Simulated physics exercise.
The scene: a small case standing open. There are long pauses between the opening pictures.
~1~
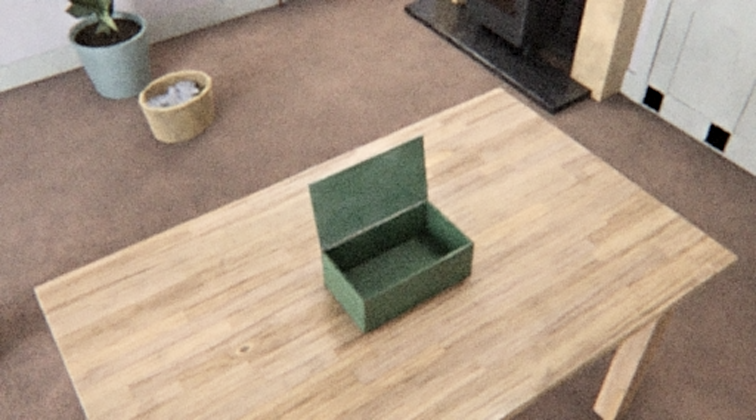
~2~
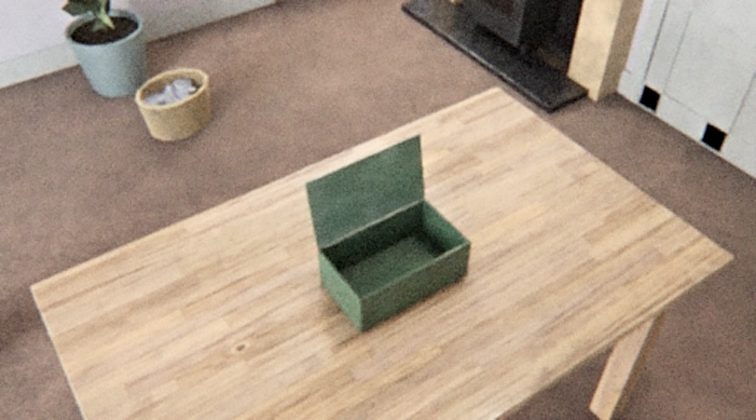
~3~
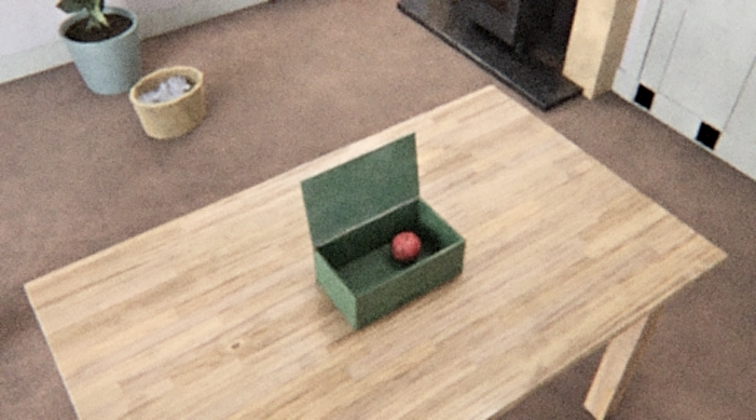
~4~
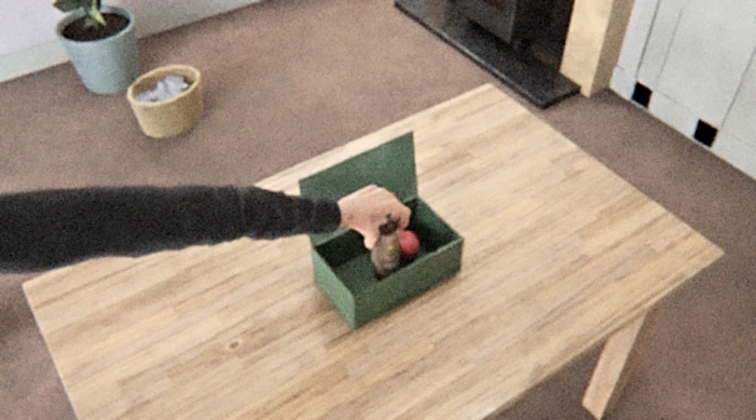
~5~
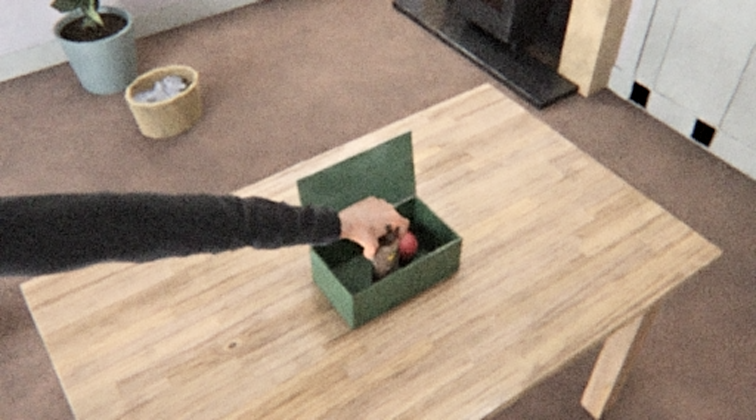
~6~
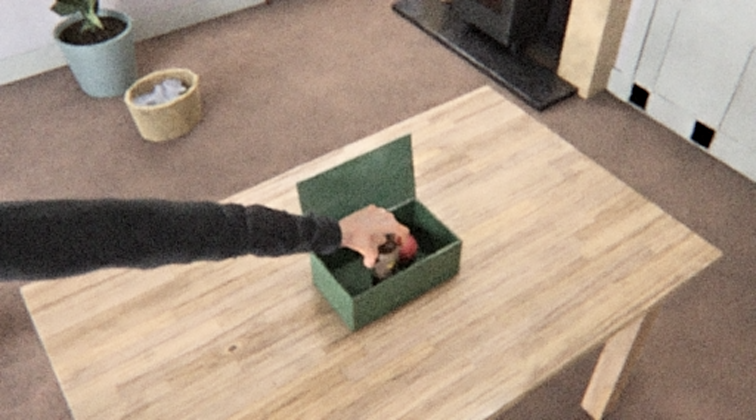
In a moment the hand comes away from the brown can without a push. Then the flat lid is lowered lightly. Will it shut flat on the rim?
The lid is held up.
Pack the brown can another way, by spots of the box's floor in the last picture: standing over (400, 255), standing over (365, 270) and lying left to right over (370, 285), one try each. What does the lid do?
In the first case it stays ajar; in the second case it will not close; in the third case it shuts flat.
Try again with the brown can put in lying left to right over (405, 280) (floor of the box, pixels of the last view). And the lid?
Then it sits on the rim.
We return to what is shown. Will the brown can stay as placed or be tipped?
It keeps its pose.
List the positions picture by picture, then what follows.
In the first picture, the last thing is not in view yet.
In the second picture, the last thing is not in view yet.
In the third picture, the last thing is not in view yet; red apple (406, 247).
The fourth picture shows coming down; brown can (386, 252).
The fifth picture shows coming down; brown can (385, 262).
The sixth picture shows put in, still held.
Then, 1.30 s past the last view, lid 80° above the rim.
Then, 1.80 s past the last view, lid 33° above the rim.
Then, 3.60 s past the last view, lid 29° above the rim.
Finally, lid 29° above the rim; both still in place. Final places as the last picture's camera would see them, brown can near (384, 269).
